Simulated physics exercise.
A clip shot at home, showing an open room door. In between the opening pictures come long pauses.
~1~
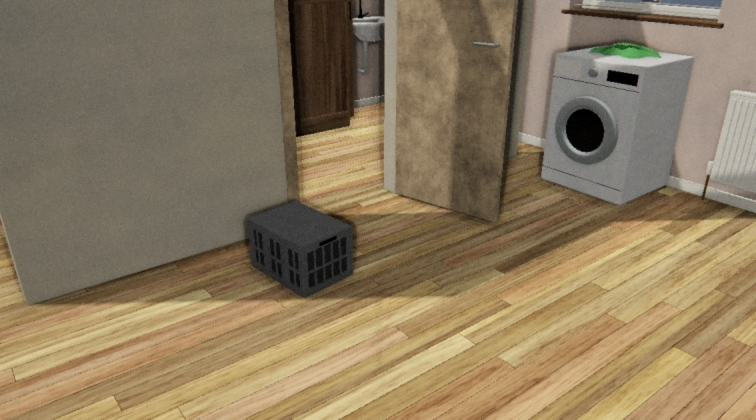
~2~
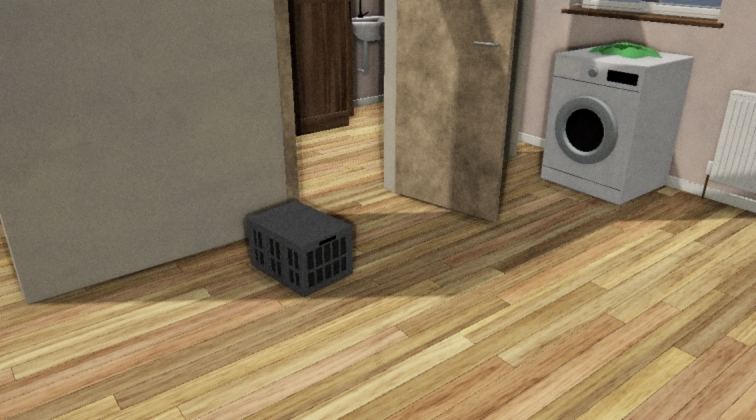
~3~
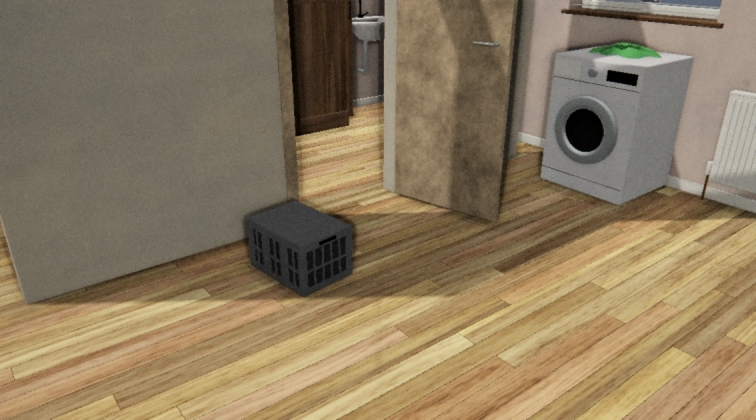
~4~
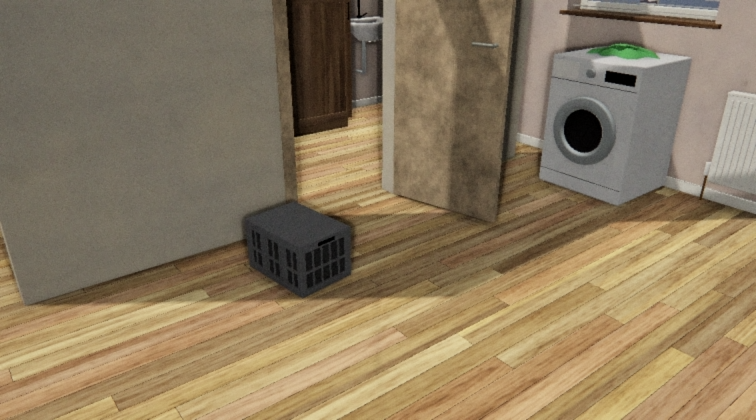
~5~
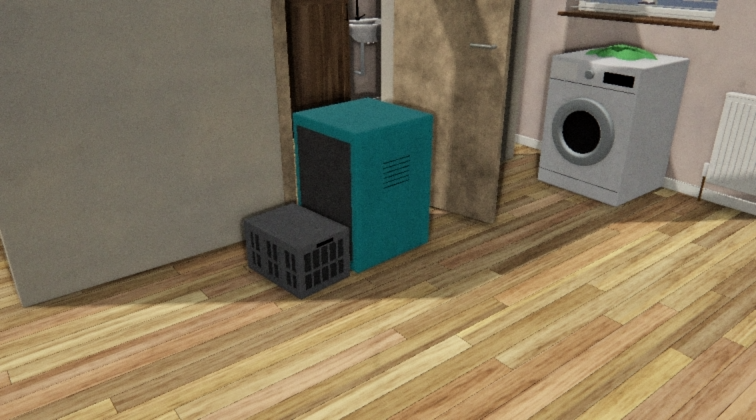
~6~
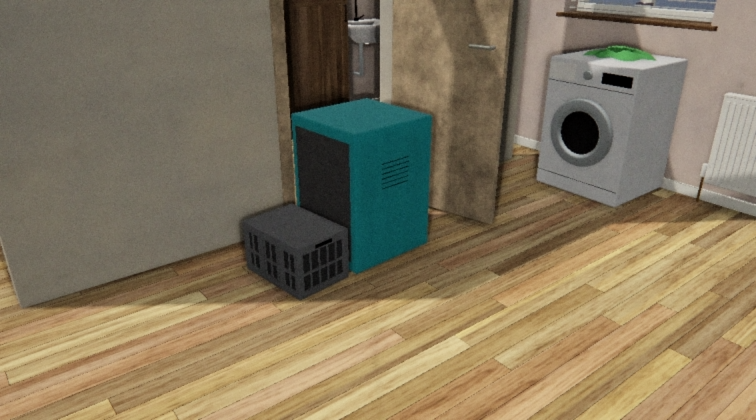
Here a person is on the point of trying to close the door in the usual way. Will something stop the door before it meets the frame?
Yes, it gets stopped.
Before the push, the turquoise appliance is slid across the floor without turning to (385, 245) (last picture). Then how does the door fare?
After that, the door stays partly open.
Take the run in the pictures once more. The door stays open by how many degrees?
It comes to about 70°.
Then, 0.50 s past the last view, open by 94°.
Then, 0.70 s past the last view, open by 84°.
Then, 1.00 s past the last view, open by 68°.
Finally, open by 68°; both still in place. Final places as the last picture's camera would see them, turquoise appliance near (362, 181).
